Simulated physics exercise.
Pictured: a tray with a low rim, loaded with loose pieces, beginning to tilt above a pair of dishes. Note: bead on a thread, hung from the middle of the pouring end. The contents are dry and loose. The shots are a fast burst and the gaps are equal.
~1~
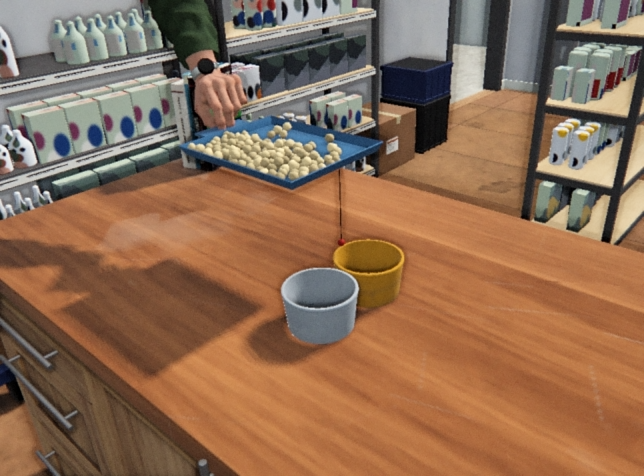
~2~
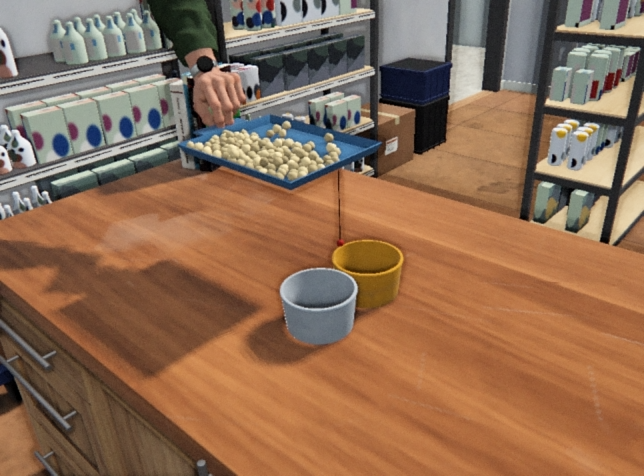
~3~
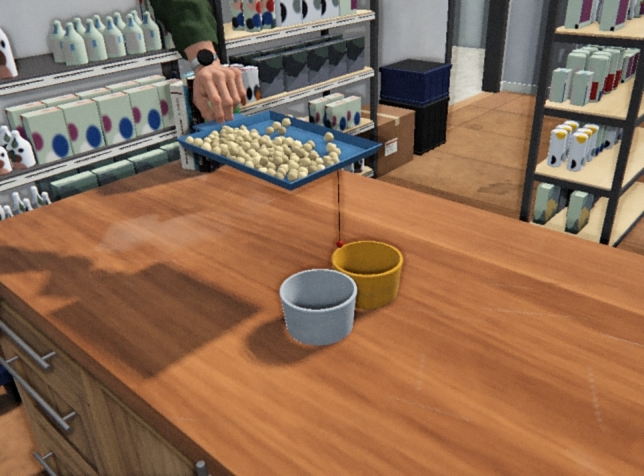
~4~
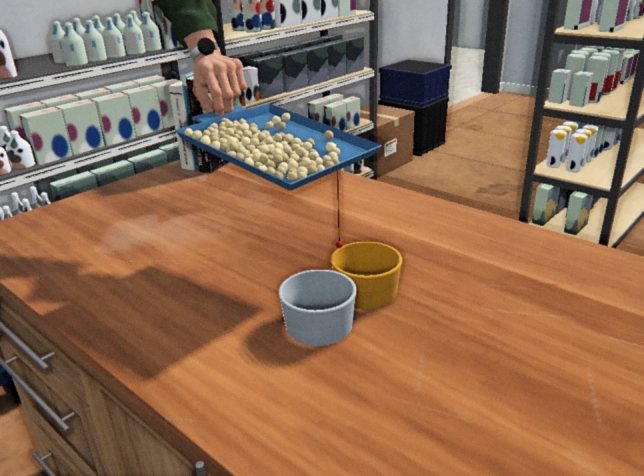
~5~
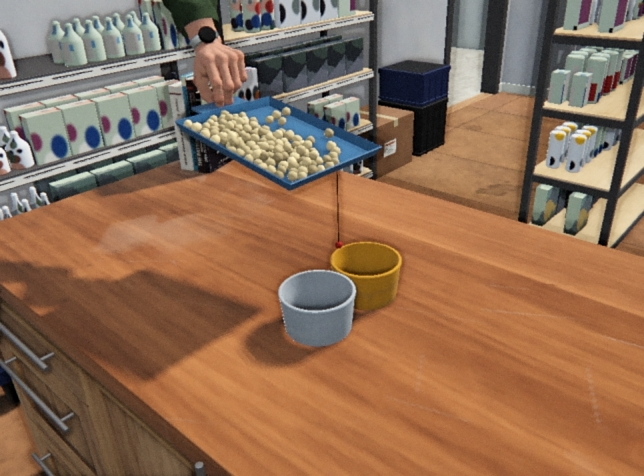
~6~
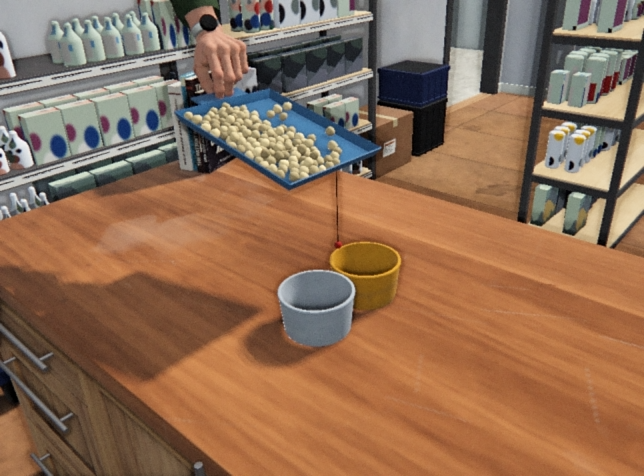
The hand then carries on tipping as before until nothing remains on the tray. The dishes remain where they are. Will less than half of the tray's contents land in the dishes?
The greater share ends up in the dishes.
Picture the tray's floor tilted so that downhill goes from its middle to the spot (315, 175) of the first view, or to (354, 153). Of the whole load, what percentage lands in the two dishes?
The first try gives close to 90 per cent, the second close to 30 per cent.
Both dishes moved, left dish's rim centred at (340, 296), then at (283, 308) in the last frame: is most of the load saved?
Past half, then shy of half.
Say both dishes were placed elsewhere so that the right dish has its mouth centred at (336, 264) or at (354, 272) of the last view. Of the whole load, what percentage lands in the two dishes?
You'd get near 20 per cent and afterwards near 50 per cent.
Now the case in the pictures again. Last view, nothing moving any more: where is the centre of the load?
Roughly at (371, 288), give or take.
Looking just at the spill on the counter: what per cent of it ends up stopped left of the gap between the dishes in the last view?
0 per cent, roughly.
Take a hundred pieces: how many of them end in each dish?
The left dish ends up with around 20 percent of the load, the right dish with around 50 percent.
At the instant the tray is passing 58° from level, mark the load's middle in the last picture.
About (348, 168).
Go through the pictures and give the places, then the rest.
In the first picture, corners of the pouring end near (291, 179) and (377, 142), level; middle of the load near (271, 155), macadamia nuts; left dish near (348, 316); right dish near (396, 282); bead on its thread near (341, 243).
In the second picture, corners of the pouring end near (290, 180) and (376, 143), level; middle of the load near (270, 154).
In the third picture, corners of the pouring end near (290, 181) and (376, 144), tipped barely, level across its low end; middle of the load near (263, 151).
In the fourth picture, corners of the pouring end near (290, 181) and (376, 145), tipped a little, level across its low end; middle of the load near (263, 147).
In the fifth picture, corners of the pouring end near (290, 181) and (376, 146), tipped a little, level across its low end; middle of the load near (270, 146).
In the sixth picture, corners of the pouring end near (290, 181) and (375, 147), tipped a little, level across its low end; middle of the load near (271, 142); left dish near (345, 318); right dish near (392, 284).
Shortly afterwards, tray tipped steeply; near two thirds on the tray; only a few in the left dish; a little in the right dish; a little outside both; near a quarter in the air.
Next, tray tipped right over; near a quarter in the left dish; near half in the right dish; near a third outside both.
Some moments later, tray tipped past a quarter turn; near a quarter in the left dish; near half in the right dish; near a third outside both.
In the end, tray tipped past a quarter turn; near a quarter in the left dish; near half in the right dish; near a third outside both.
